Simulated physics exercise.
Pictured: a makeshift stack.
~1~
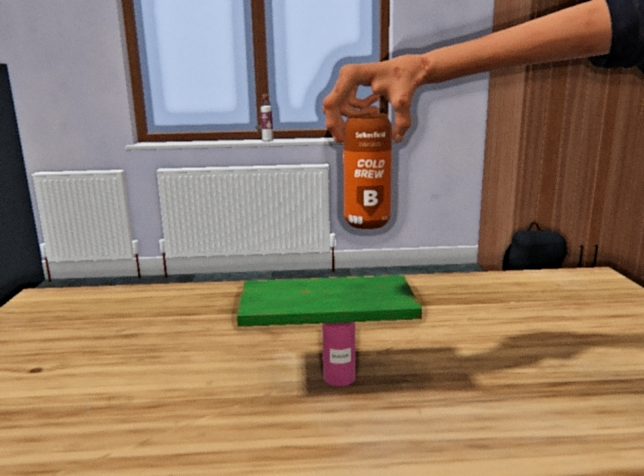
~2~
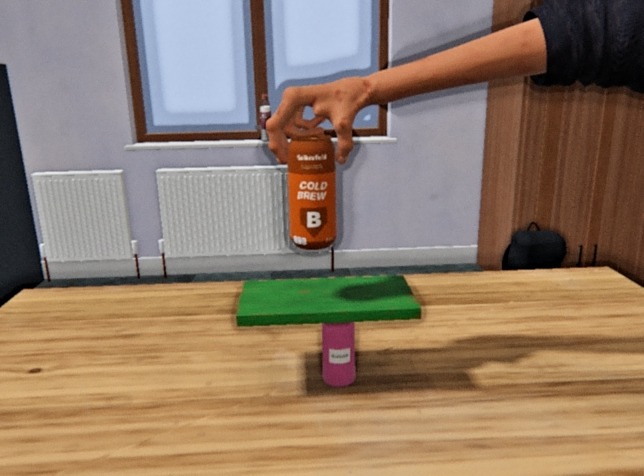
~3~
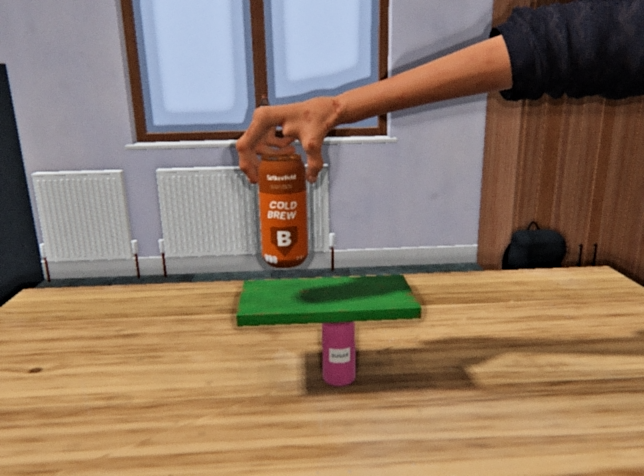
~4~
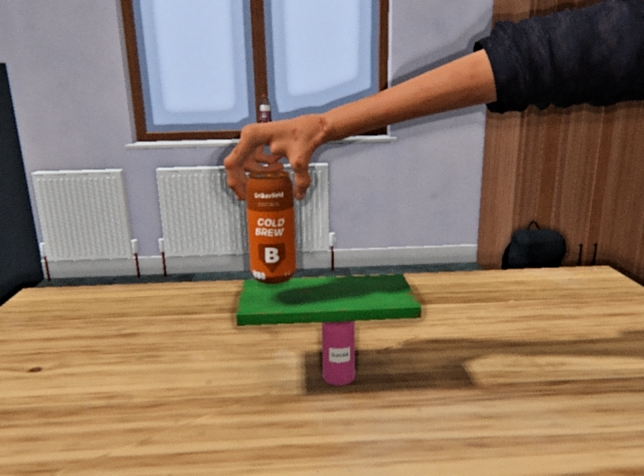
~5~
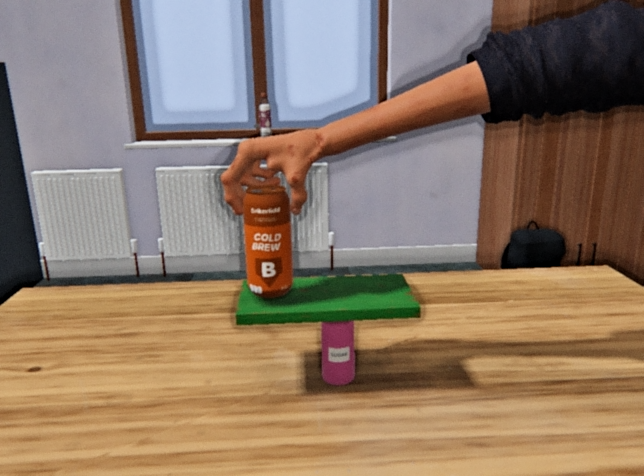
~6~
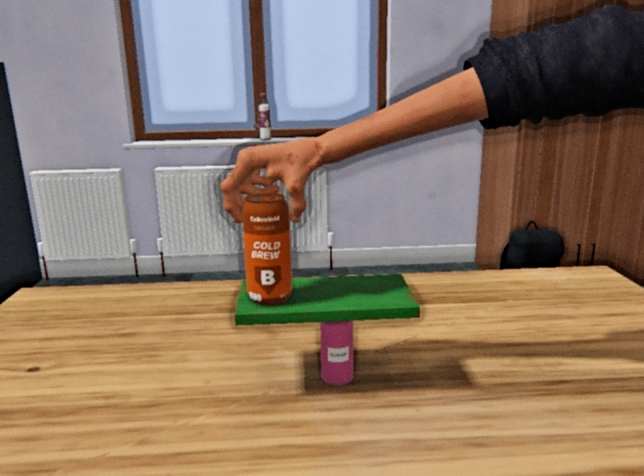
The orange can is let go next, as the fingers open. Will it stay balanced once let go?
No. Pretty clearly, it isn't secure there.
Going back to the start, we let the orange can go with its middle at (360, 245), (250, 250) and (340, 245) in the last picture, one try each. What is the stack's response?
First time it stays put, second time it falls over, third time it stays put.
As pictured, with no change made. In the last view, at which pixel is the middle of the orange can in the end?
Around (148, 375).
Then, 0.40 s on from there, orange can now fallen; green board turned 56° from how it was put.
Then, 0.50 s on from there, green board turned 60° from how it was put.
Then, 0.80 s on from there, pink shaker and green board now fallen.
In the end, fallen, pink shaker, orange can and green board. At the end, from the last picture's camera, orange can near (148, 375). The stack gives way.
